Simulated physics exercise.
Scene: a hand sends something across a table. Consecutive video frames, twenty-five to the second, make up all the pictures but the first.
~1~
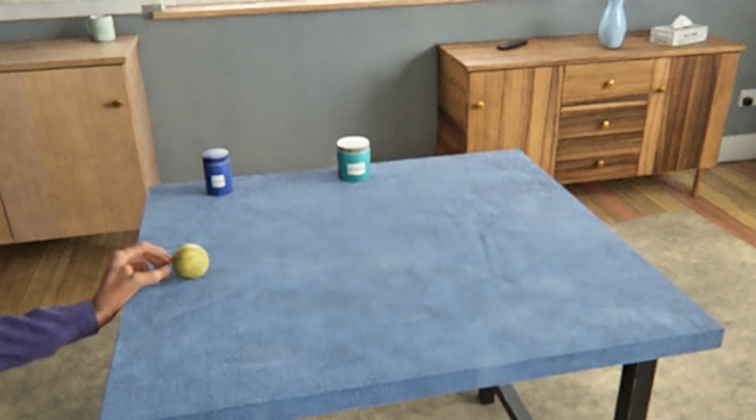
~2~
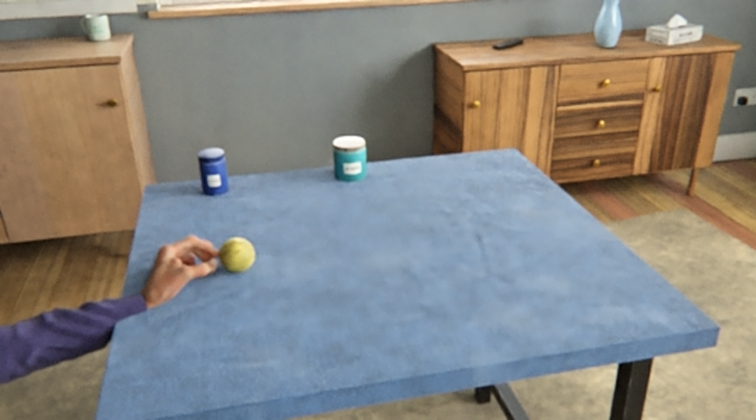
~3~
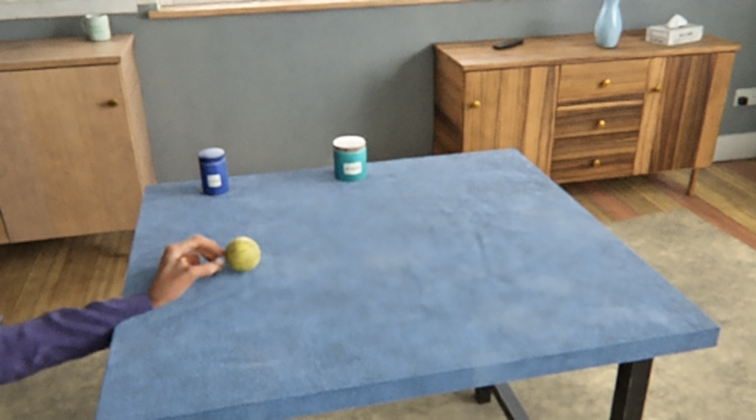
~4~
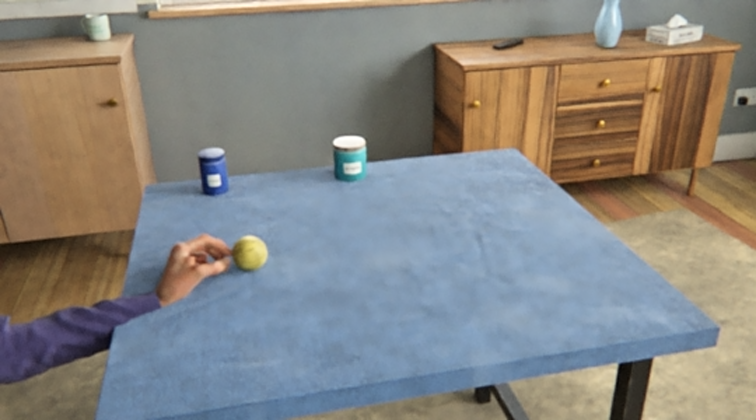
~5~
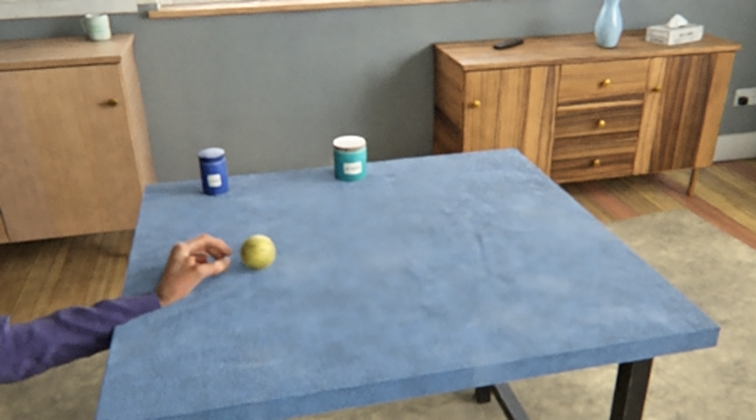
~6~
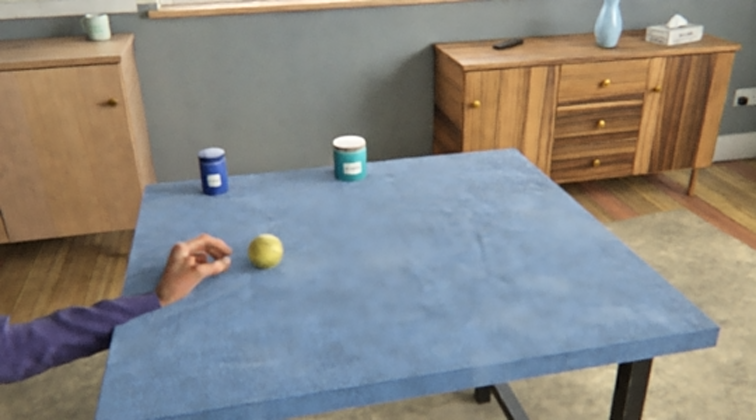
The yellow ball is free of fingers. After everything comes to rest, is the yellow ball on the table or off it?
Safe on the tabletop.
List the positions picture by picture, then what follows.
The first frame shows under the hand; yellow ball (190, 262).
The second frame shows under the hand; yellow ball (237, 255).
The third frame shows under the hand; yellow ball (242, 255).
The fourth frame shows yellow ball (249, 254).
The fifth frame shows yellow ball (258, 253).
The sixth frame shows yellow ball (265, 252) moved a little.
Then, 0.10 s later than the last frame, yellow ball moved about its own width near (284, 249).
Then, 0.30 s later than the last frame, yellow ball moved well along near (312, 246).
Then, 0.40 s later than the last frame, yellow ball moved well along near (323, 245).
Then, 0.70 s later than the last frame, yellow ball moved well along near (345, 242).
When it is over, moved from the start, yellow ball. End places, in pixels of the last picture, yellow ball near (349, 242).
